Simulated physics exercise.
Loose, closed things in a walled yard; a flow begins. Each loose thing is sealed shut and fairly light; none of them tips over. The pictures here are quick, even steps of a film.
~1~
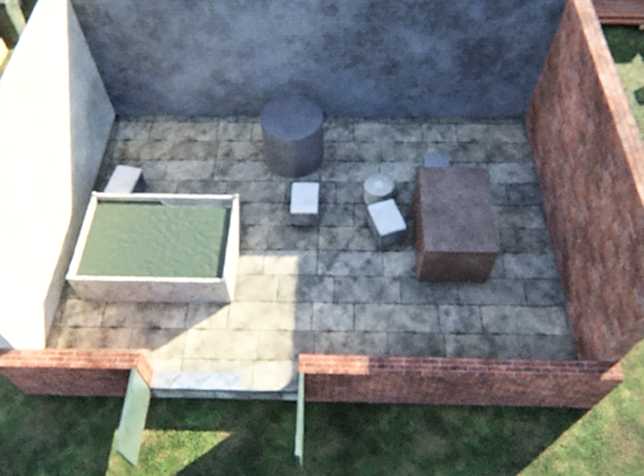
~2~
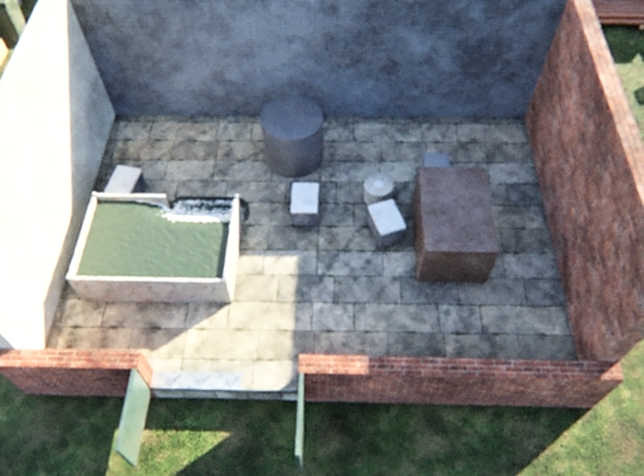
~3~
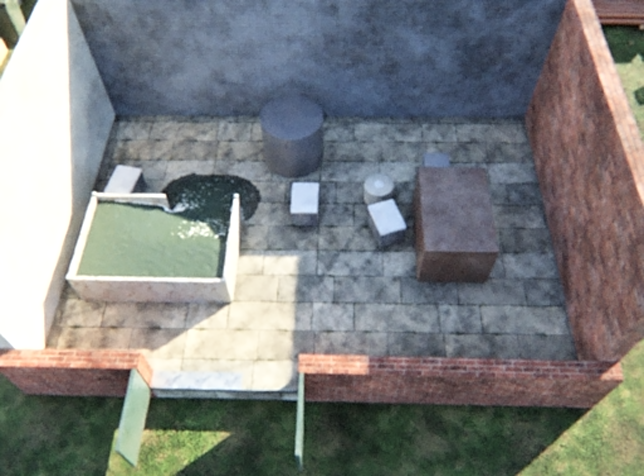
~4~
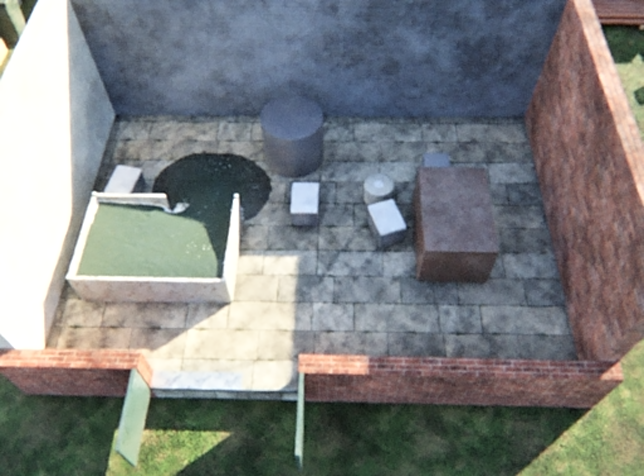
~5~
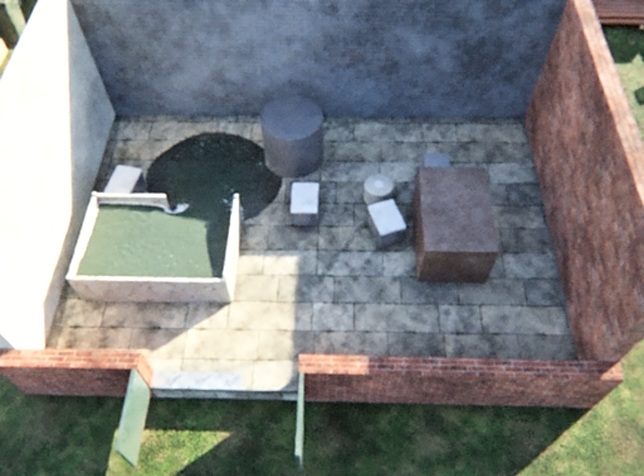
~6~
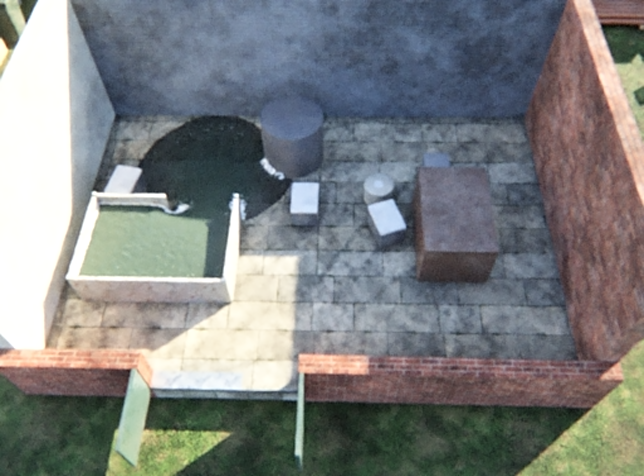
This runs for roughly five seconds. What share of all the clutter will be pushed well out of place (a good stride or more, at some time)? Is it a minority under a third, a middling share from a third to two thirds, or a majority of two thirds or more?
A middling share.
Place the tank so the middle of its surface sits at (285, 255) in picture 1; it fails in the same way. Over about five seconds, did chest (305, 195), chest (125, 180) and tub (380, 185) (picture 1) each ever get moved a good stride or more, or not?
In turn: Beyond that mark, under that mark, beyond that mark.
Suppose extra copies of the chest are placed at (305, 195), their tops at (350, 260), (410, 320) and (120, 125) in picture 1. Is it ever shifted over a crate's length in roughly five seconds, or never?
Results - 1: Doesn't go far; 2: Doesn't go far; 3: Ends up far away.
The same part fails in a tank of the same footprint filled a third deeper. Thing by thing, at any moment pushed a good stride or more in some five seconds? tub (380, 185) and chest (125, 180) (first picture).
Taking them in order, didn't get there and then went the full length.
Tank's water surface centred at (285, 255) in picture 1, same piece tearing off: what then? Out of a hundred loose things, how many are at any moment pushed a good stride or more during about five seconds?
About 60 %.
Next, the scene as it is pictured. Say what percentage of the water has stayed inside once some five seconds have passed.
Close to 100 per cent, I think.
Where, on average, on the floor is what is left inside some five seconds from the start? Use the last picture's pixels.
Close to (357, 208).
A moment on, 0 of 5 are well off their spots; 0 afloat.
Next, 0 of 5 are well off their spots; 0 afloat.
Later, 1 of 5 are well off their spots; 1 afloat.
In the end, 2 of 5 are well off their spots, and 2 have been at some point; 2 afloat.
